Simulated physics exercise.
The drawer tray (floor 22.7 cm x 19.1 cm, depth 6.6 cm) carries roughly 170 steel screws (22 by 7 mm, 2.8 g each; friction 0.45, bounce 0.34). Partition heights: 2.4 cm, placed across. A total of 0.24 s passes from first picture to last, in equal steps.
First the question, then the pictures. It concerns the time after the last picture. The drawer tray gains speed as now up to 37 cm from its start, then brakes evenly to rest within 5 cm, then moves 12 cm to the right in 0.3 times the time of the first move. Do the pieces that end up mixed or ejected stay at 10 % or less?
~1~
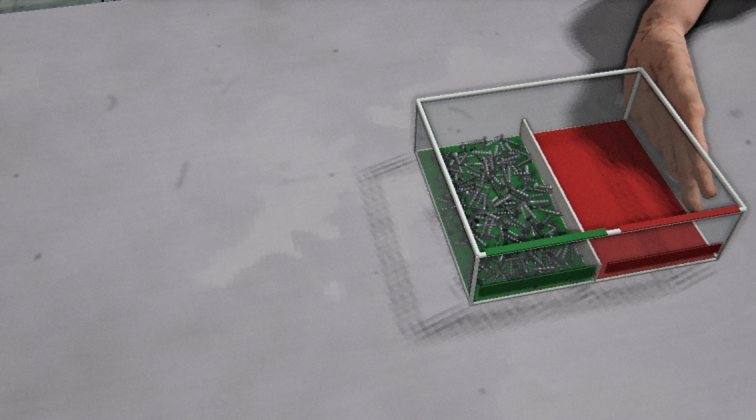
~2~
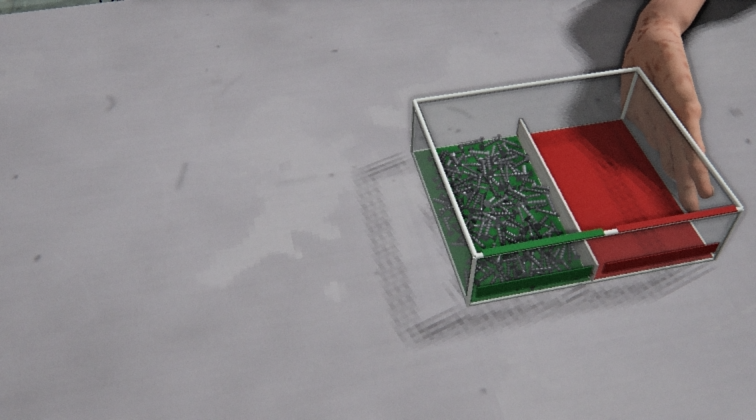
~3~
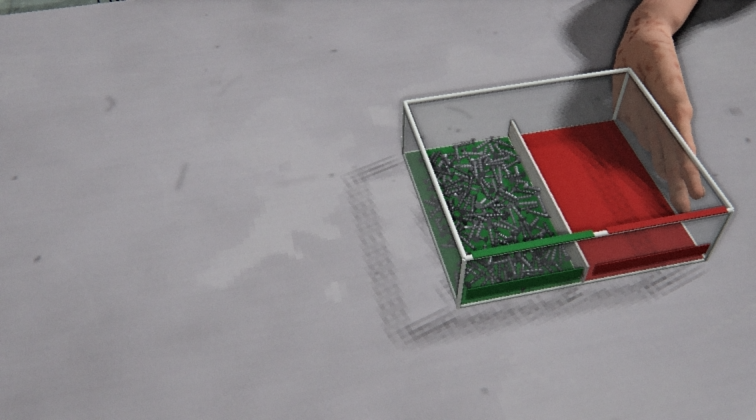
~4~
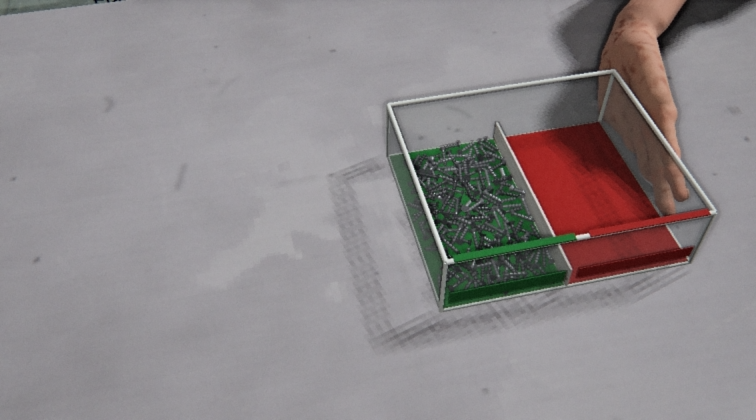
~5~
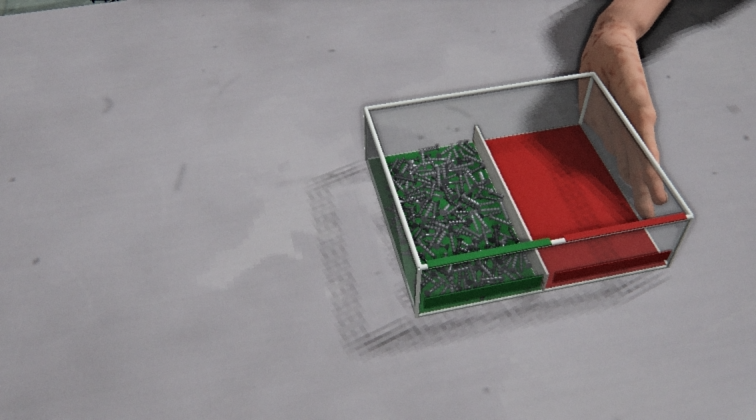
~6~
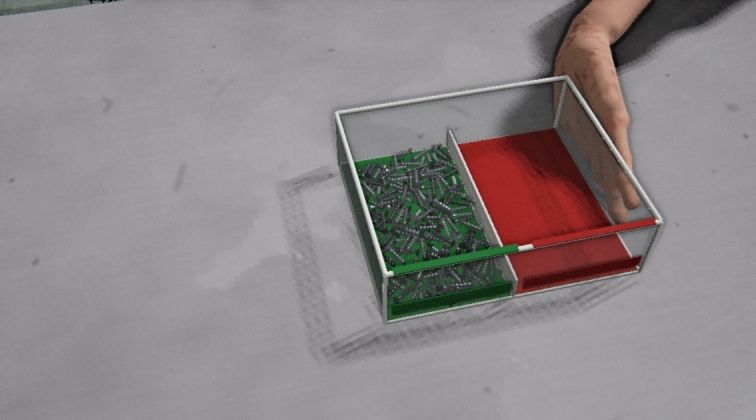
Yes, not past ten percent.
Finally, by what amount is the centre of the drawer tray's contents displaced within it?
About 3.0 cm.
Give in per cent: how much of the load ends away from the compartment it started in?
Around 0 in a hundred.
Then, 0.22 s after the last picture, tilt 0 degrees; green 100 %; 0 % away from where they began.
Then, 0.40 s after the last picture, tilt 0 degrees; green 100 %; 0 % away from where they began.
Then, 0.57 s after the last picture, tilt 0 degrees; green 100 %; 0 % away from where they began.
Then, 0.73 s after the last picture, tilt 0 degrees; green 100 %; 0 % away from where they began.
In the end, green 100 %; 0 % away from where they began.
